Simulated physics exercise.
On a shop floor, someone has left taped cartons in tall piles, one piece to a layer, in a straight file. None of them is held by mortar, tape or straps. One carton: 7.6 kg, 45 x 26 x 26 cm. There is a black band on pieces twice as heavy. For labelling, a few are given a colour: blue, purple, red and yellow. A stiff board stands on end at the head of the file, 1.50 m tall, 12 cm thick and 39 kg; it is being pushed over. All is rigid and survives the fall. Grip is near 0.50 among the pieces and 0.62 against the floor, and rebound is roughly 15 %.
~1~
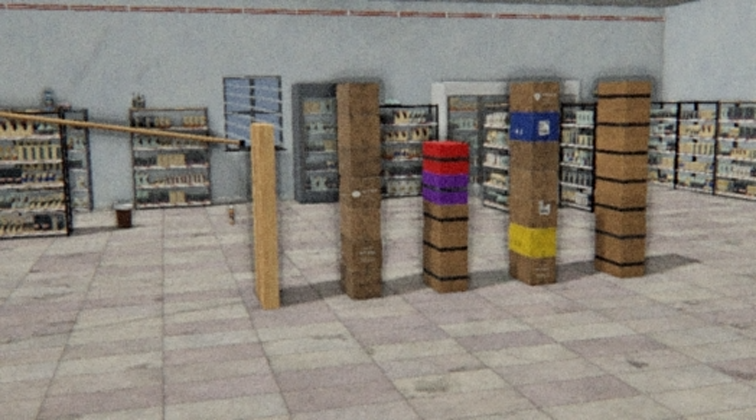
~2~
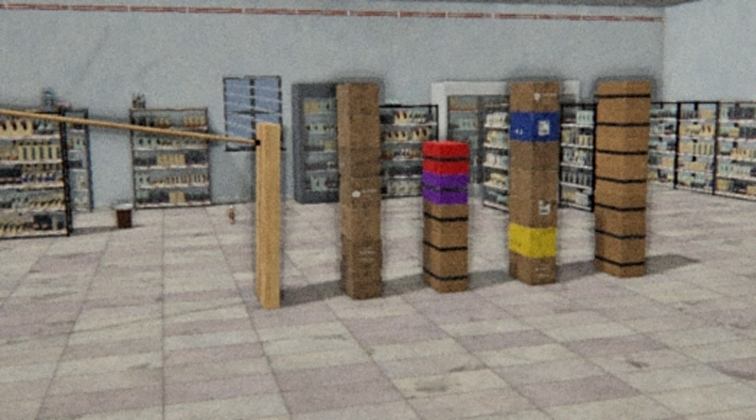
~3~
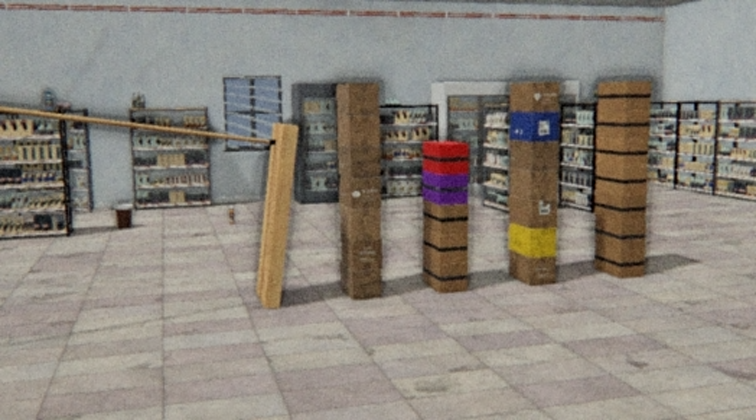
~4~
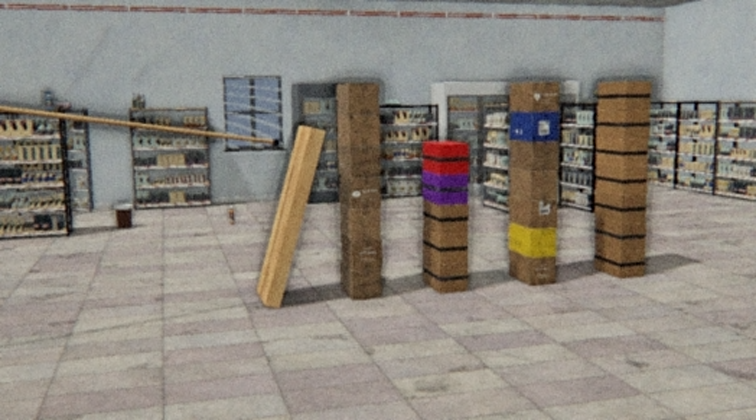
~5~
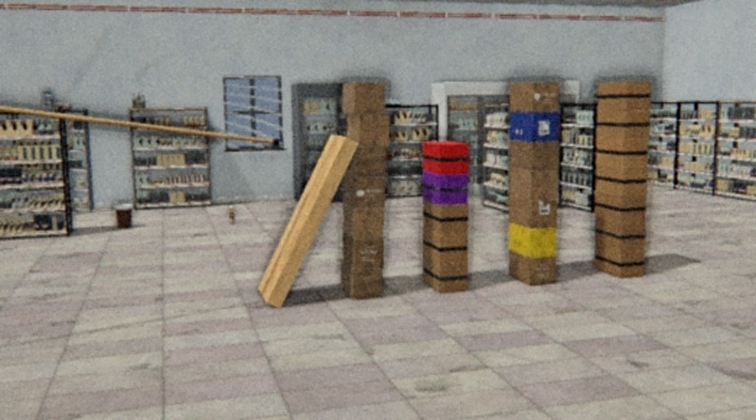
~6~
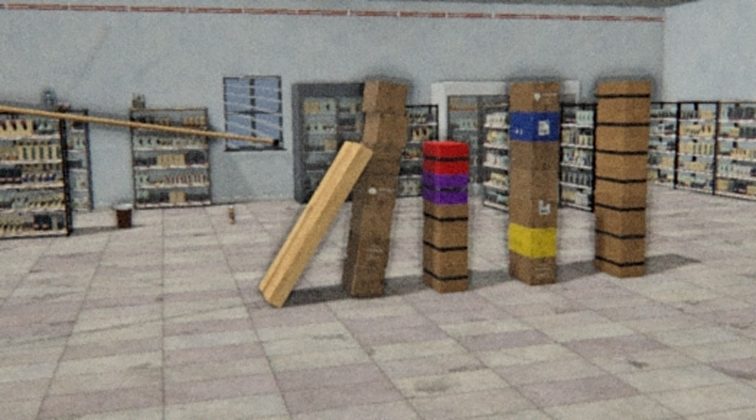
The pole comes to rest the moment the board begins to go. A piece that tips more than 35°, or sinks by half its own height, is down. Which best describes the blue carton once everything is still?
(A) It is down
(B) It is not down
(A) It is down.
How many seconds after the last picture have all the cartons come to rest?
I'd put it around 4.0 seconds.
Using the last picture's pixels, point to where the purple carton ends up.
Roughly (577, 235).
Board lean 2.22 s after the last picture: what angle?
At that moment it leans around 75° from upright.
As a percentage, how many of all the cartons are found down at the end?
Share: Approx. 100 %.
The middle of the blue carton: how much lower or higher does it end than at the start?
Lower, by roughly 85 cm.
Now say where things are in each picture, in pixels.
In the first frame (each place is the centre of the face we see best), pole end (242, 143) 8 cm short, board 0° from upright; blue carton (546, 127); purple carton (454, 190); red carton (454, 159); the others all in place.
In the second frame, pole end (257, 143) 47 mm in, board 2° from upright; blue carton (546, 127).
In the third frame, pole end (272, 142) 17 cm in, board 8° from upright; blue carton (546, 127); the others all in place.
In the fourth frame, pole end (276, 142) 20 cm in, stopped, board 16° from upright; blue carton (546, 127); the others all in place.
In the fifth frame, pole end (276, 142) 20 cm in, stopped, board 27° from upright; blue carton (546, 127); 5 have shifted.
In the sixth frame, pole end (276, 142) 20 cm in, stopped, board 33° from upright; blue carton (546, 127); purple carton (454, 190); red carton (454, 159); steepest lean 9°, the carton at (386, 161); 7 have shifted.
Then, 0.74 s later than the last frame, board 62° from upright; 7 of the 26 cartons down; blue carton unmoved; purple carton tilted 16°.
Then, 1.38 s later than the last frame, board 73° from upright; 17 of the 26 cartons down; blue carton tilted 47°, 20 cm lower; yellow carton tilted 51°, 14 cm lower.
Then, 2.22 s later than the last frame, board 73° from upright; 26 of the 26 cartons down; blue carton tilted 36°, 75 cm lower; yellow carton on its side.
When it is over, board 74° from upright; 26 of the 26 cartons down; blue carton tilted 48°, 86 cm lower; yellow carton on its side; red carton tilted 42°, 81 cm lower. In pixels of the last frame, middles, blue carton near (628, 214), yellow carton near (593, 262).
